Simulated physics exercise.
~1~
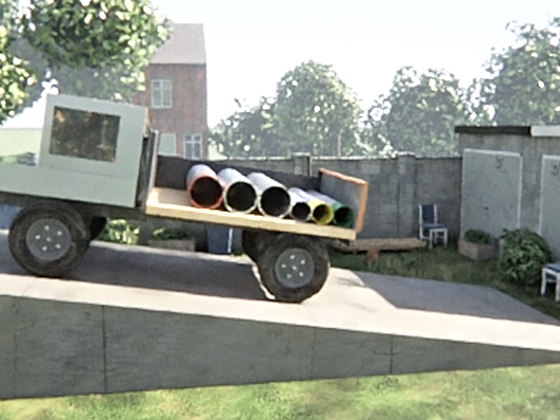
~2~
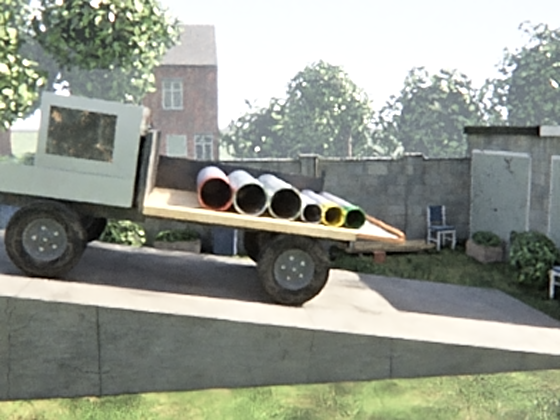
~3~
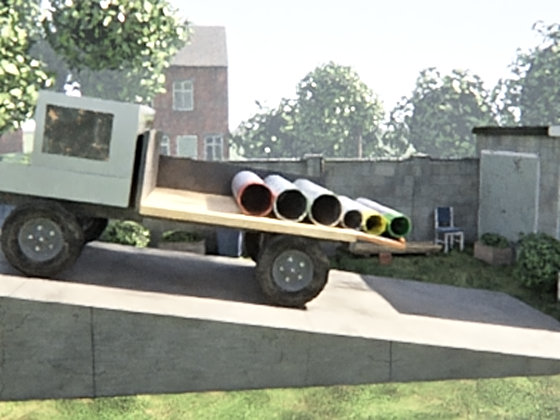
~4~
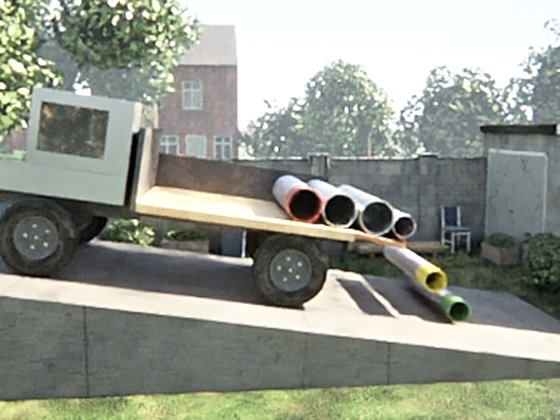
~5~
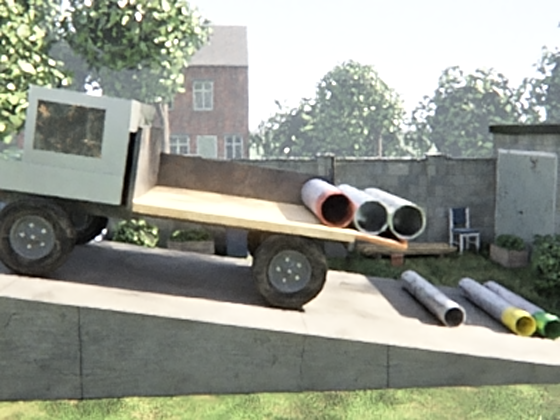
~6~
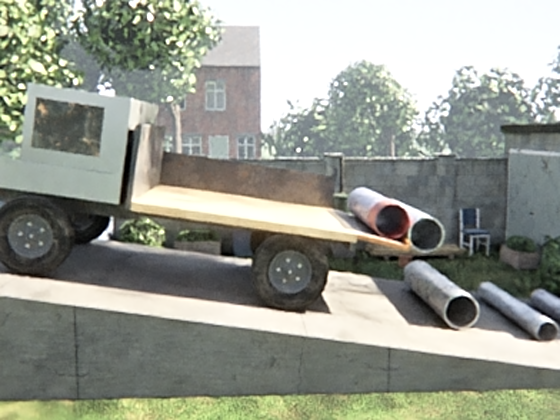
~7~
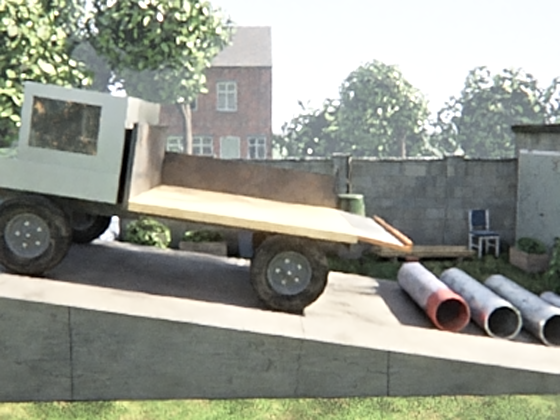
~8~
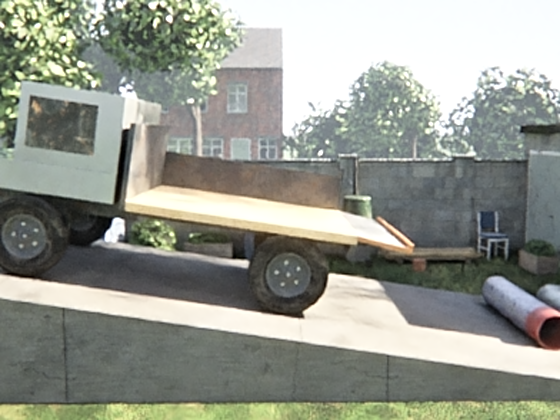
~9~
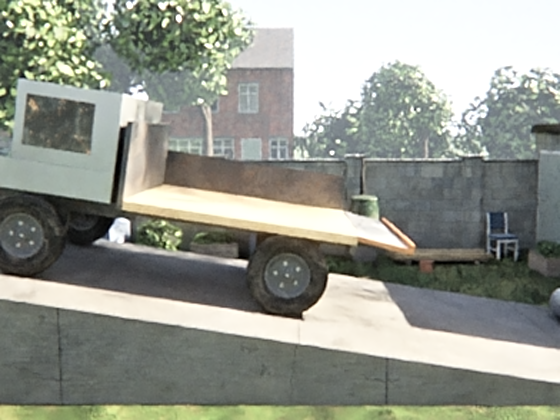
A pale grey flatbed truck stands on a sloping concrete ramp, seen from the side, its cab at left and its tail lower at right, with a block wall, brick house and trees behind. Six hollow pipes lie across the bed, red-rimmed at left, yellow and green nearest the orange-edged tailgate. The tailgate drops open and the pipes roll right. Green and yellow fall onto the ramp first, the plain grey ones follow, and the red one tumbles off last. All roll away downhill, leaving the bed empty and the tailgate hanging open at a slant.
